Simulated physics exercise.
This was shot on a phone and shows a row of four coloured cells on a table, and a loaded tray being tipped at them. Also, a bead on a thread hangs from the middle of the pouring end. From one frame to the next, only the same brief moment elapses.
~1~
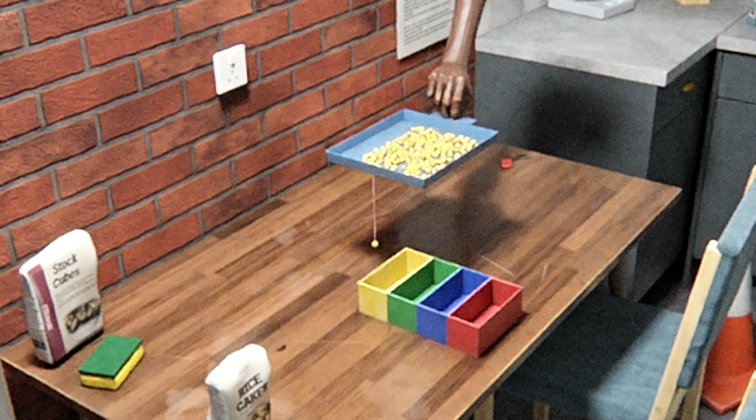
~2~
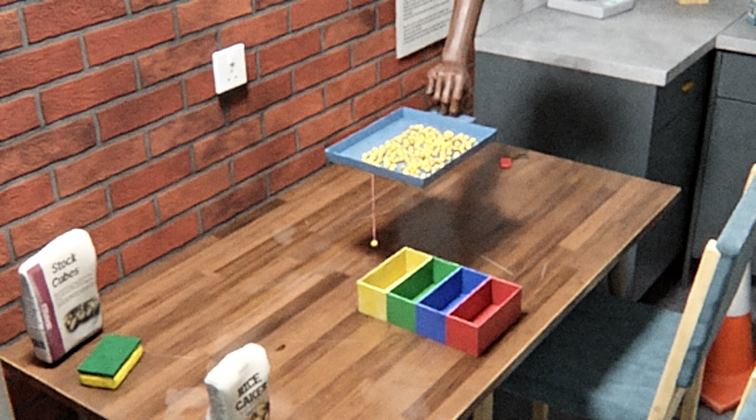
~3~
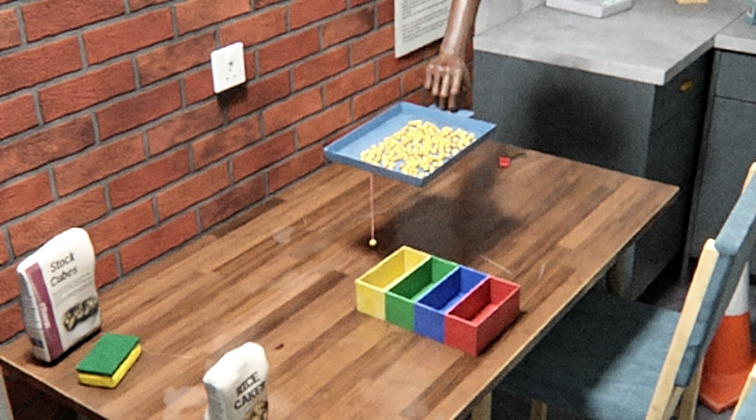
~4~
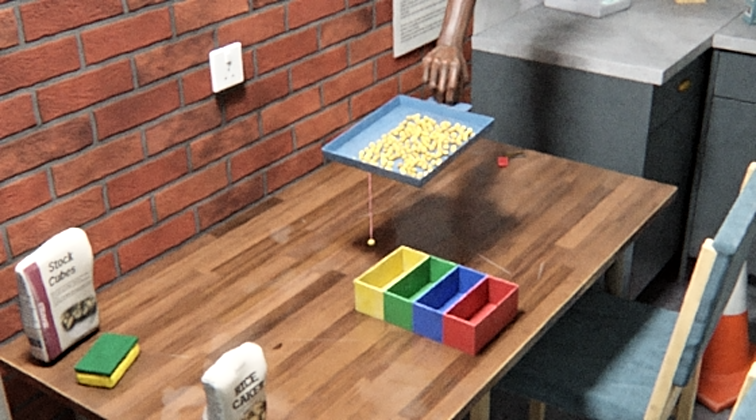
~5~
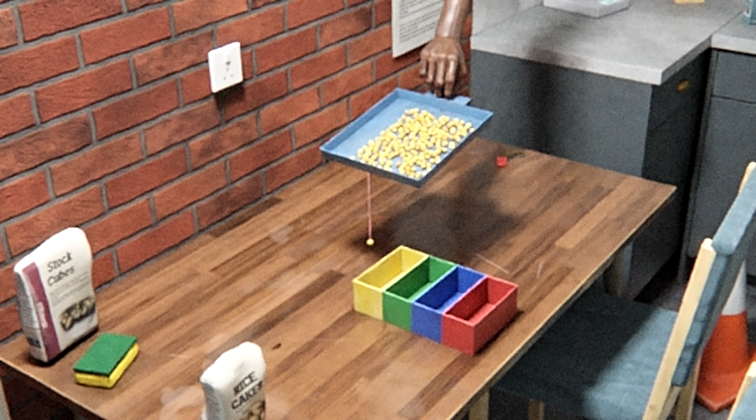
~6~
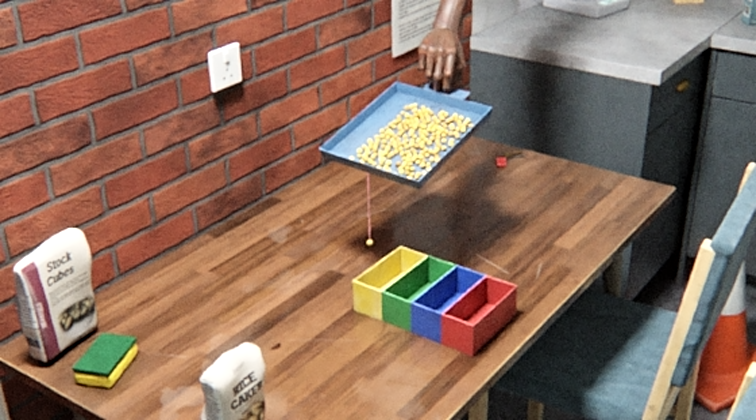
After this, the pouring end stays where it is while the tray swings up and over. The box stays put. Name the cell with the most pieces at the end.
Yellow.
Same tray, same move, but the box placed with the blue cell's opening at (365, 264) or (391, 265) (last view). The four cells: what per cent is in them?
Close to 90 in a hundred, followed by close to 90 in a hundred.
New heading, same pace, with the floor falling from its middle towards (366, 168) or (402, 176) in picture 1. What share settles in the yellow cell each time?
I'd put it at some 10 % and then some 50 %.
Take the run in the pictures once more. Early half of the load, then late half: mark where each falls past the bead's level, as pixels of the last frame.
Early-half point (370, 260); late-half point (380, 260).
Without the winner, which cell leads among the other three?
That green cell.
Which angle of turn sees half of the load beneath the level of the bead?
Close to 110° of tilt at that moment.
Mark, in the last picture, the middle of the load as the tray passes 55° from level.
(393, 154).
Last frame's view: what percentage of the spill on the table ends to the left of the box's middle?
Around 100 percent of the pieces.
Soon, tray tipped steeply; nearly all on the tray; a stray few falling or outside the box.
A while on, tray tipped right over; nearly all on the tray; a stray few in the green cell; a stray few in the yellow cell; a stray few falling or outside the box.
Towards the end, tray tipped past a quarter turn; about half in the yellow cell; a small part in the green cell; about half falling or outside the box.
Finally, tray tipped past a quarter turn; about half in the yellow cell; a small part in the green cell; none in the red cell; none in the blue cell; about half outside the box.
